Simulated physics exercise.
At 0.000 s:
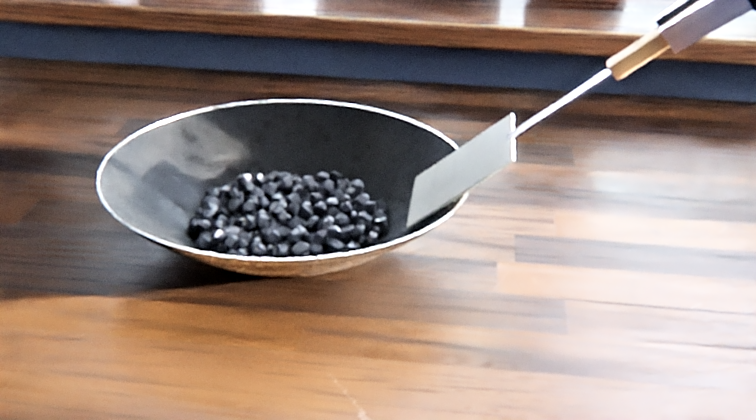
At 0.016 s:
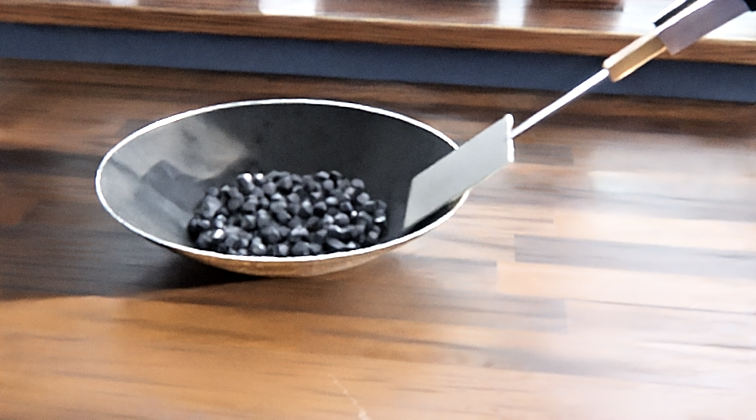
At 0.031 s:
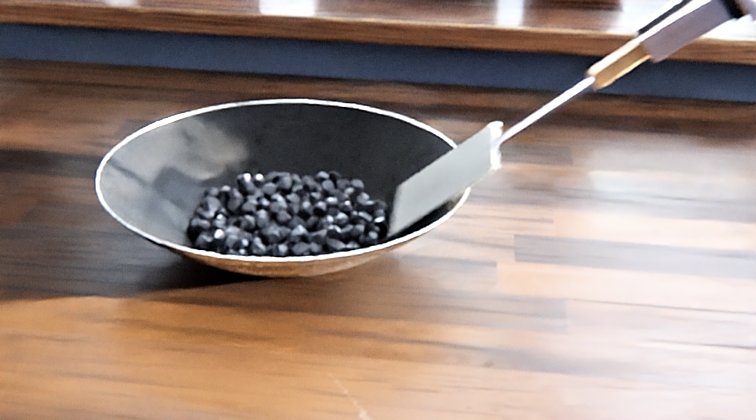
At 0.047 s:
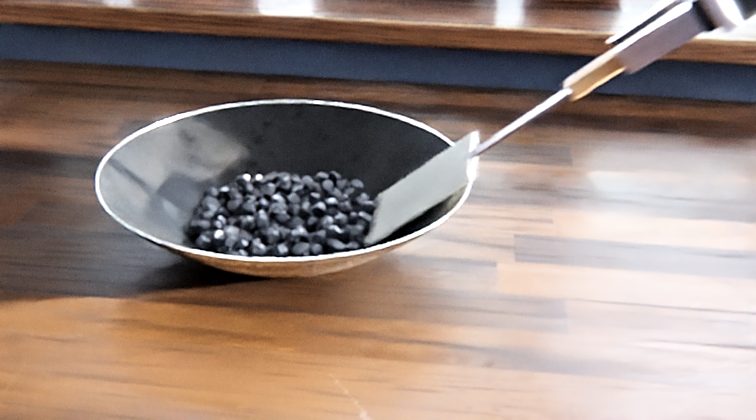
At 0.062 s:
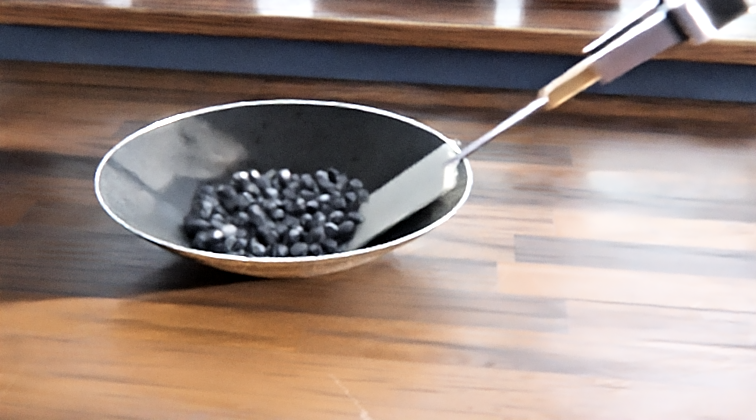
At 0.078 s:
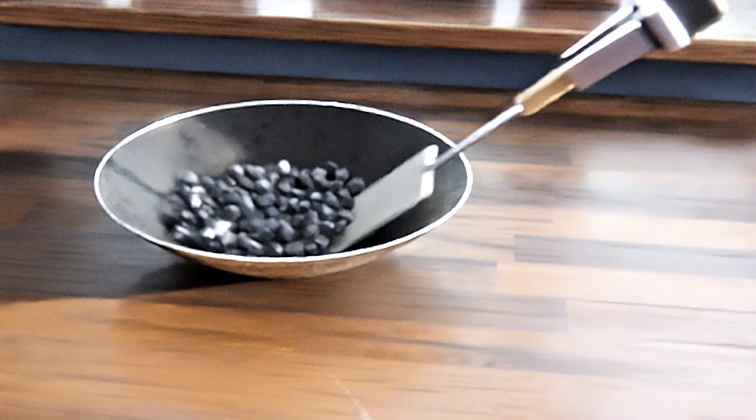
A paddle held by a robot gripper slides down-left into a wok, pushing dark pebbles left.
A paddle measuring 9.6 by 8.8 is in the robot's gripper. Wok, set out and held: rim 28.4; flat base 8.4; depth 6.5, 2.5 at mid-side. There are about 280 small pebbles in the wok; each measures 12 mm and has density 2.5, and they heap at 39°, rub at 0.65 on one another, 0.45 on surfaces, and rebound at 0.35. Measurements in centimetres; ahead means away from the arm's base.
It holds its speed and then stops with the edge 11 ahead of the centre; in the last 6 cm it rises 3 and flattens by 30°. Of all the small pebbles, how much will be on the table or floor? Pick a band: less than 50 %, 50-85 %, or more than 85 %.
It falls in the band 50-85 %.
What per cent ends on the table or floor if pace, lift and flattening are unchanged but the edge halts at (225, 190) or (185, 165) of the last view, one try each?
Estimates, in order: 10 % and 35 %.
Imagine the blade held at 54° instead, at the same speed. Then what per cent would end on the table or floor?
It would come to roughly 60 percent.
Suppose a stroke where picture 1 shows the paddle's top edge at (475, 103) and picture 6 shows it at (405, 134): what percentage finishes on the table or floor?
It comes to something like 50 %, give or take.
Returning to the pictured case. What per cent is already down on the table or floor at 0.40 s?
Roughly 40 percent.
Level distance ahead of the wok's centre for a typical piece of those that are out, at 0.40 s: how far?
It comes to near 28 cm ahead of the middle.
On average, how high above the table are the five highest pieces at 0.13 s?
7 cm.
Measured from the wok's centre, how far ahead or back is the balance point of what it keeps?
I'd put it at roughly 3.0 cm toward the front.
After 0.13 s, sloping 40°, highest piece 7 above the table; 276 in the wok.
After 0.17 s, sloping 33°, highest piece 9 above the table; 269 in the wok, 7 on the blade or in flight.
After 0.40 s, sloping 10°, highest piece 14 above the table; 112 on the table or floor, 105 in the wok, 59 on the blade or in flight.
After 1.45 s, sloping 10°, highest piece 7 above the table; 171 on the table or floor, 105 in the wok.
At rest, 171 on the table or floor, 105 in the wok. That is 62 % on the table or floor.
